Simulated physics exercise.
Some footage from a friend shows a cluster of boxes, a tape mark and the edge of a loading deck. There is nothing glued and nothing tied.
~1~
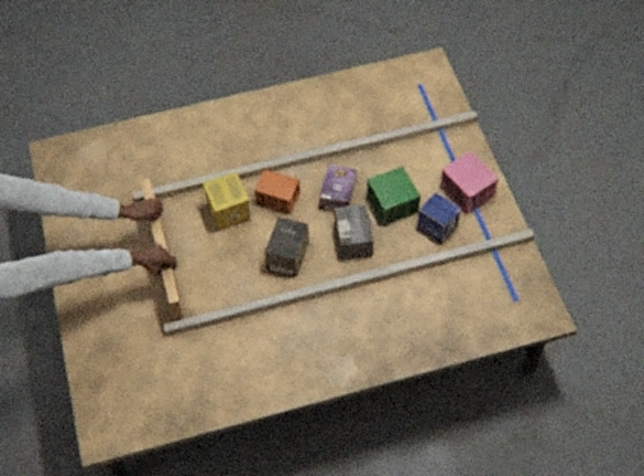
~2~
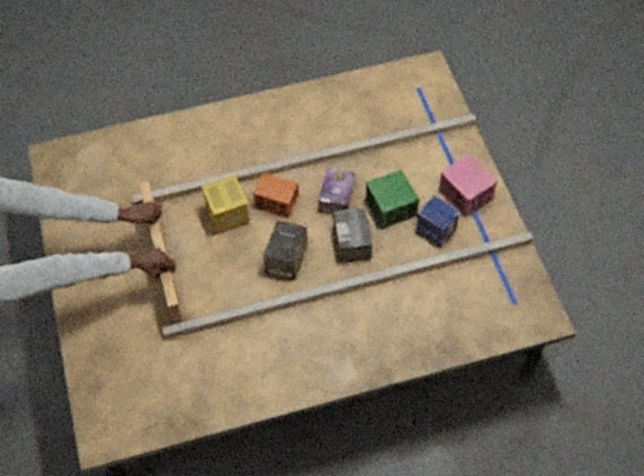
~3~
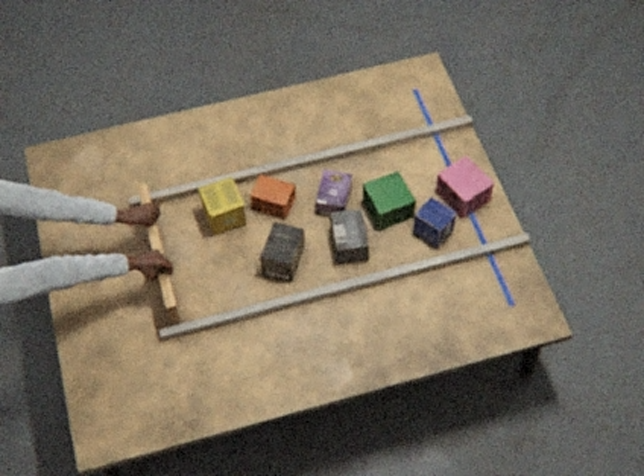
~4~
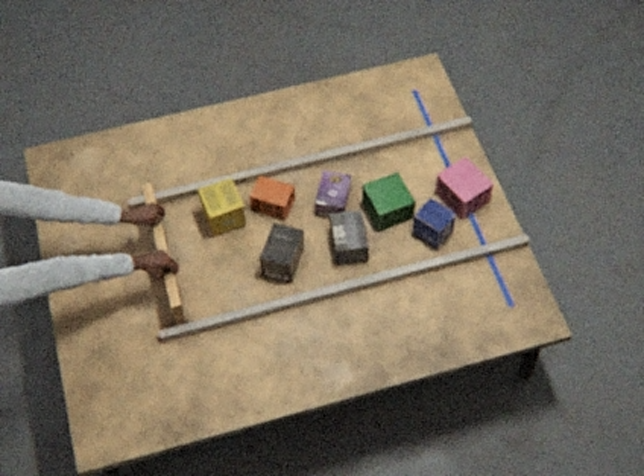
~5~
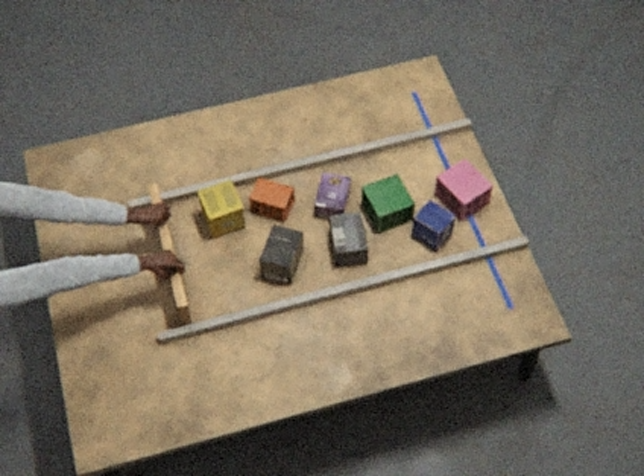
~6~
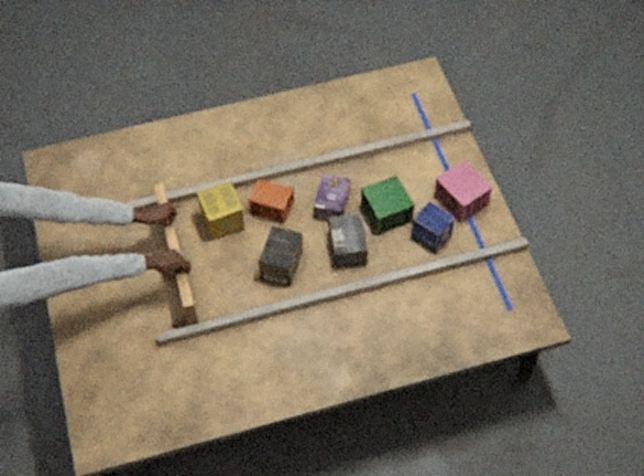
On a wooden tabletop, two hands hold a plank between parallel rails behind a cluster of coloured boxes, with a pink one over a blue line; the plank then slides slightly right while the boxes stay essentially still.
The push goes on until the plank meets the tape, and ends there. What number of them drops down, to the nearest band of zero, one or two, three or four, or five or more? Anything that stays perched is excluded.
Nearest band: Five or more.
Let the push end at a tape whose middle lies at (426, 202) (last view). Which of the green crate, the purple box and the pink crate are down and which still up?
The green crate ends up down. The purple box stays put. The pink crate ends up down.
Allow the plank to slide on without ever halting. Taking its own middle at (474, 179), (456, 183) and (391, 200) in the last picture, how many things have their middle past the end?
By position: 6 / 6 / 1.
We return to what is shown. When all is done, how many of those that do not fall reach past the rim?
The overhang total is 0.
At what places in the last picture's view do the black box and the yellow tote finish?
The black box comes to rest close to (482, 198), while the yellow tote rests close to (464, 153).
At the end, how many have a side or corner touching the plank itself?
I count 2 of them.
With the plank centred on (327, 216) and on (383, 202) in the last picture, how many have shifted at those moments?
At the first point the count is 7, at the second it's 8.
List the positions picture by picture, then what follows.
In the first picture, pink crate (469, 183); blue parcel (439, 218); green crate (393, 196); plank (162, 249); tape (465, 185).
In the second picture, blue parcel (438, 221); black box (286, 250).
In the third picture, green crate (389, 201); yellow tote (223, 207).
In the fourth picture, pink crate (464, 188); orange crate (273, 198).
In the fifth picture, blue parcel (433, 226); grey box (349, 240).
In the sixth picture, pink crate (463, 192); blue parcel (433, 227); green crate (387, 205); plank (176, 254); tape (459, 194).
Soon after, none off yet; pink crate at rest near (463, 192); blue parcel at rest near (433, 227); green crate at rest near (387, 205).
After that, none off yet; pink crate at rest near (463, 192); blue parcel displaced a little near (447, 236); green crate displaced about its own width near (422, 209).
And then, one off so far; pink crate tilting well over near (526, 191); blue parcel displaced well along near (499, 225); green crate displaced well along near (490, 192).
In the end, the number that fall off is five or more; gone, orange crate, grey box, purple box, green crate, blue parcel and pink crate.
